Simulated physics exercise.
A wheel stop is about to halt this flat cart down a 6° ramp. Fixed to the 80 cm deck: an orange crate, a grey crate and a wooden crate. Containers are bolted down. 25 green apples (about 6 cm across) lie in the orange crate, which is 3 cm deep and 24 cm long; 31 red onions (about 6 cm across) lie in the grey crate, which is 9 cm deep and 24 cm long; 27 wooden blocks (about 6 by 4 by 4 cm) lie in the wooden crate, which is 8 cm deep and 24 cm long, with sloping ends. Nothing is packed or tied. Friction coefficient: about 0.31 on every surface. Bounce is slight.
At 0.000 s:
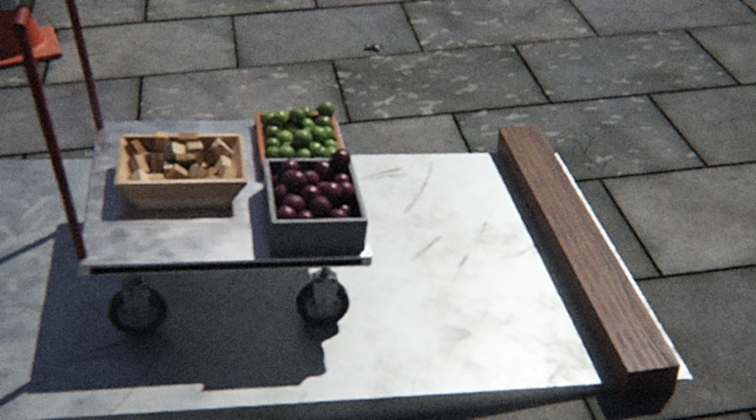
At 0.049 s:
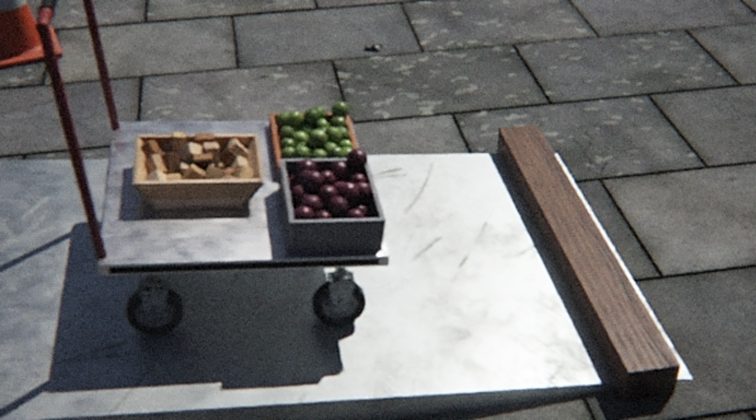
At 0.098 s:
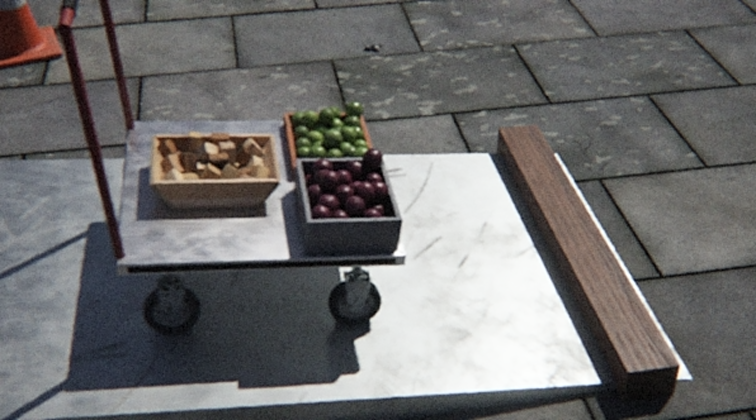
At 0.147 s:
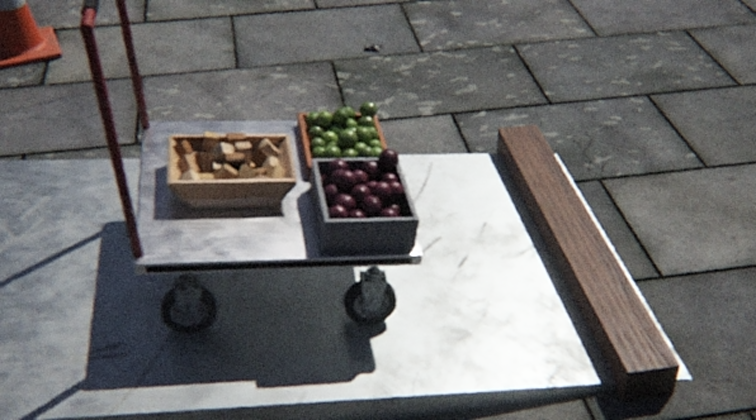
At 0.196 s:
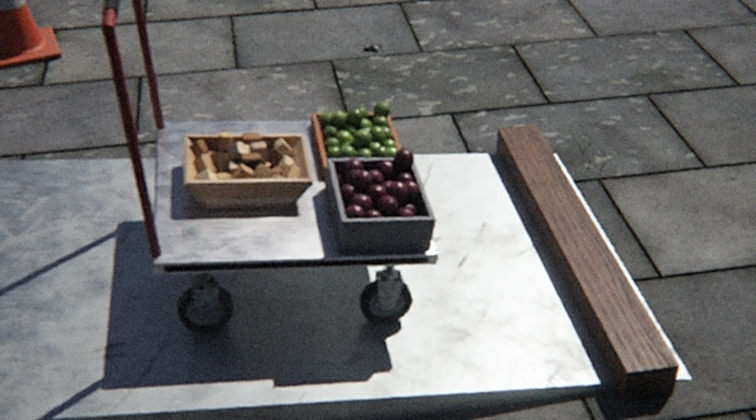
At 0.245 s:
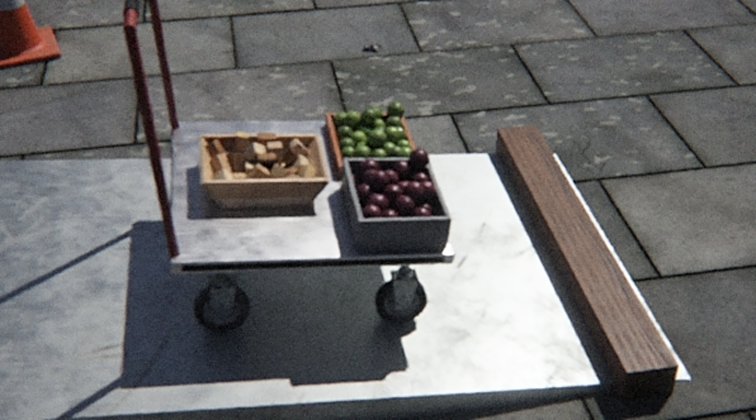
A flat cart carrying a crate of green apples, a crate of red onions and a wooden crate of blocks rolled slowly and steadily to the right, toward a wooden beam, with everything staying in place.
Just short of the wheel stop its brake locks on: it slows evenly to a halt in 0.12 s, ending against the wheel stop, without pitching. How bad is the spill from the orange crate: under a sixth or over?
The orange crate loses less than a sixth of its green apples.
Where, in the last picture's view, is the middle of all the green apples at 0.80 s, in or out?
Near (522, 136).
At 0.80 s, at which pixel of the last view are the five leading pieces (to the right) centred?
Around (567, 154).
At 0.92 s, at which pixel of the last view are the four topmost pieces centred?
Near (464, 151).
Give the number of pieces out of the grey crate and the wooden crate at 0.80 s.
About: Grey crate 0, wooden crate 0.
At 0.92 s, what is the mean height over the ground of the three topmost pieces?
About 48 cm.
After 0.70 s, the brake bites.
After 0.80 s, 0 of 25 out of the orange crate, 0 of 31 out of the grey crate and 0 of 27 out of the wooden crate.
After 0.92 s, 2 of 25 out of the orange crate, 0 of 31 out of the grey crate and 0 of 27 out of the wooden crate.
After 1.15 s, 2 of 25 out of the orange crate, 0 of 31 out of the grey crate and 0 of 27 out of the wooden crate.
Outcome (at 1.65 s), 2 of 25 out of the orange crate, 0 of 31 out of the grey crate and 0 of 27 out of the wooden crate. Asked share, 2 of 25, 8 per cent.
